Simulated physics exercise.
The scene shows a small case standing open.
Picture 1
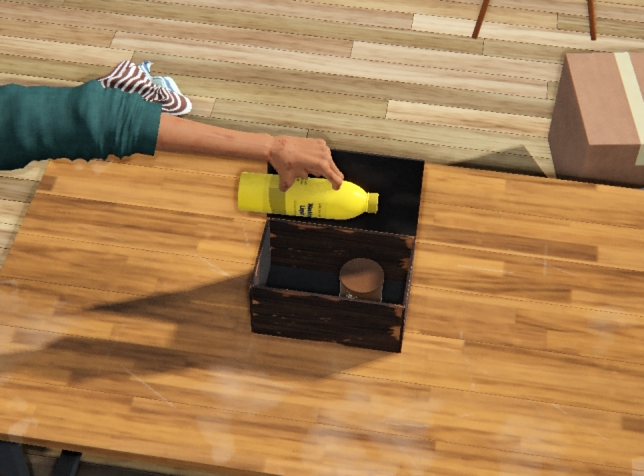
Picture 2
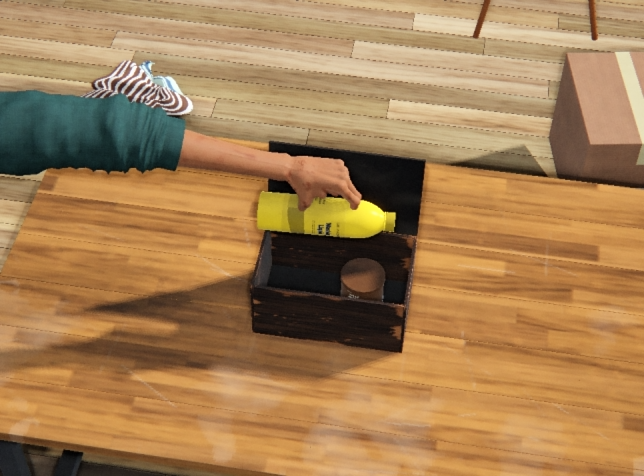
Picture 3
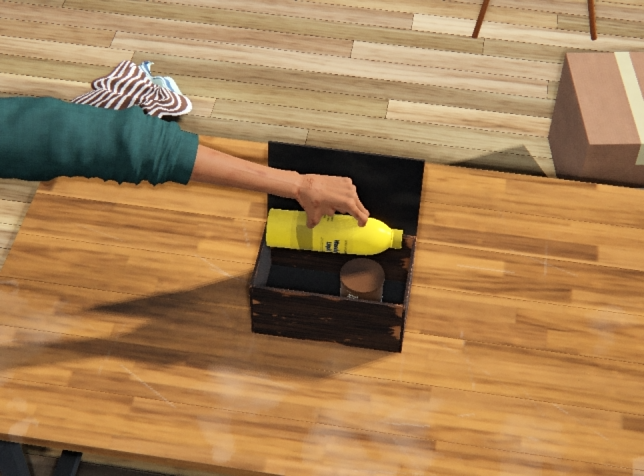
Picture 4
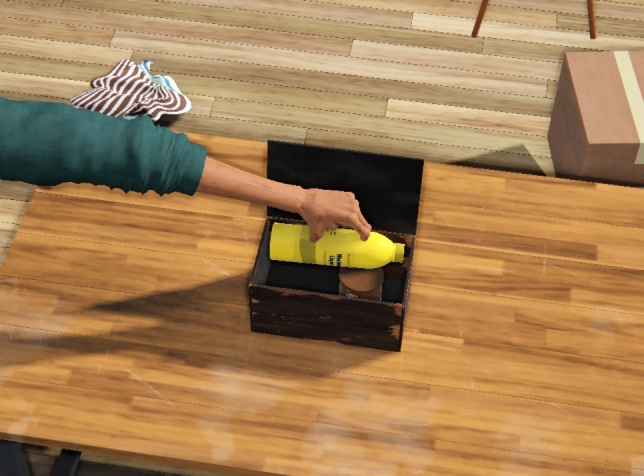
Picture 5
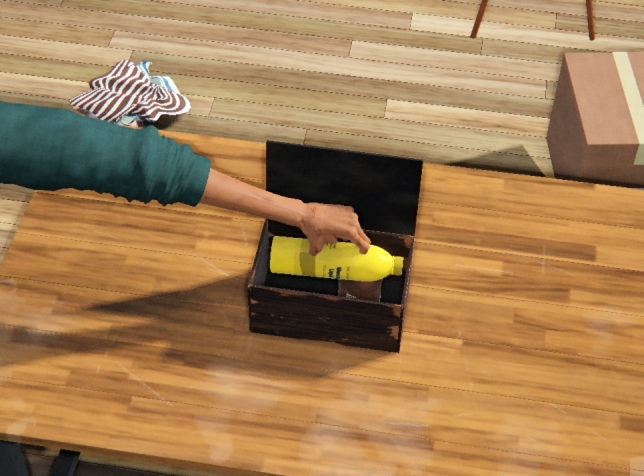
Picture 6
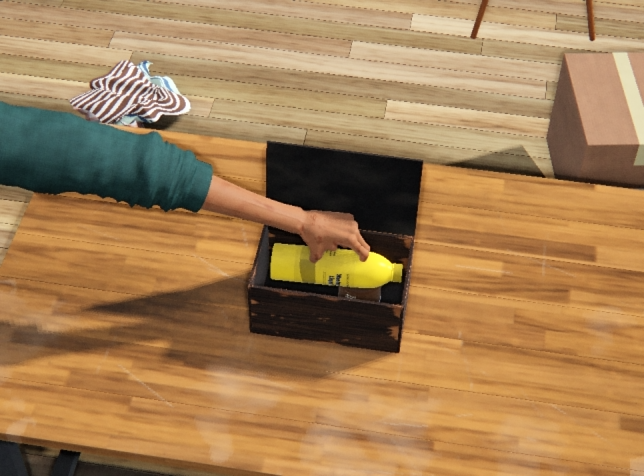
A hand in a teal sleeve held a yellow bottle sideways above a small open dark case with a brown tub inside, moved it slightly right, and lowered it into the case, still gripping it.
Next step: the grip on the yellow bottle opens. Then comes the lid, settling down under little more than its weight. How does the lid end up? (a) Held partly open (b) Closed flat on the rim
b, closed flat on the rim.
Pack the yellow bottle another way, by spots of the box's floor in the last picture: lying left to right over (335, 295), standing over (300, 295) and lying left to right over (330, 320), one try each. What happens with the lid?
Attempt one, it settles down; attempt two, it is left gaping; attempt three, it settles down.
Then, 0.60 s after the last picture, yellow bottle rolled about its own width near (332, 302).
Then, 1.30 s after the last picture, lid 77° above the rim; yellow bottle rolled about its own width near (336, 311).
Then, 1.80 s after the last picture, lid 47° above the rim; yellow bottle rolled about its own width near (336, 311).
Then, 2.20 s after the last picture, lid 17° above the rim; yellow bottle rolled about its own width near (336, 311).
At rest, lid shut; moved from the start, yellow bottle; brown tub in place. Seen from the same camera at the end, yellow bottle near (336, 311).
